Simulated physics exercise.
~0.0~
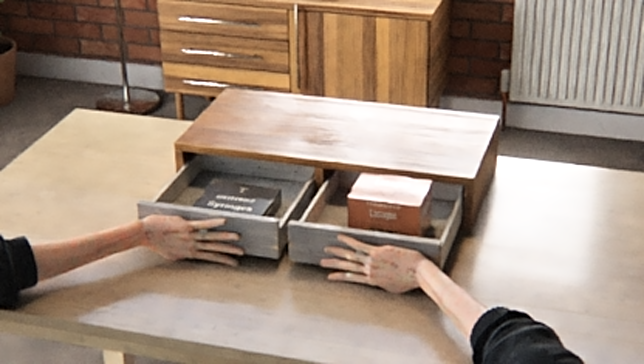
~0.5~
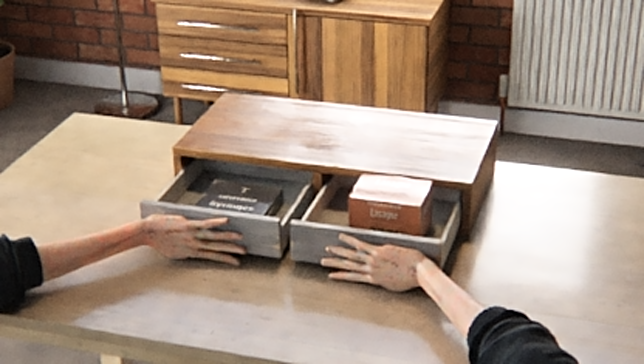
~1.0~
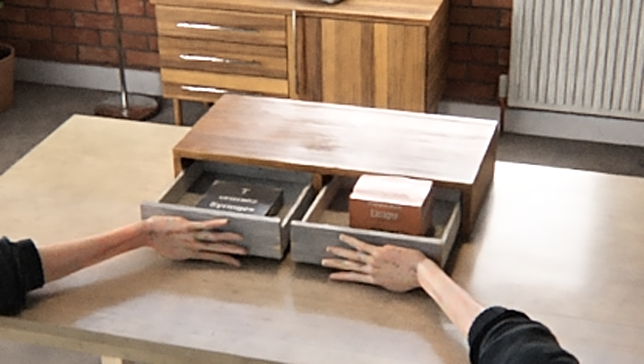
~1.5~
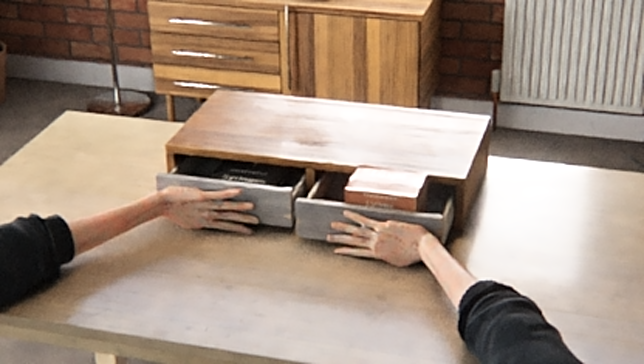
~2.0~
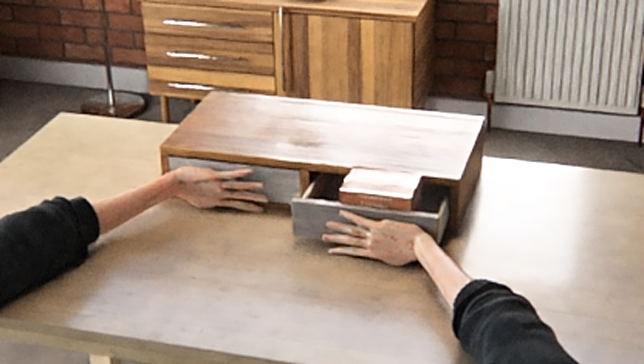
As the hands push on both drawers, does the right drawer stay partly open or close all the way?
The right drawer stays partly open with the orange box still showing, while the left drawer goes all the way in.
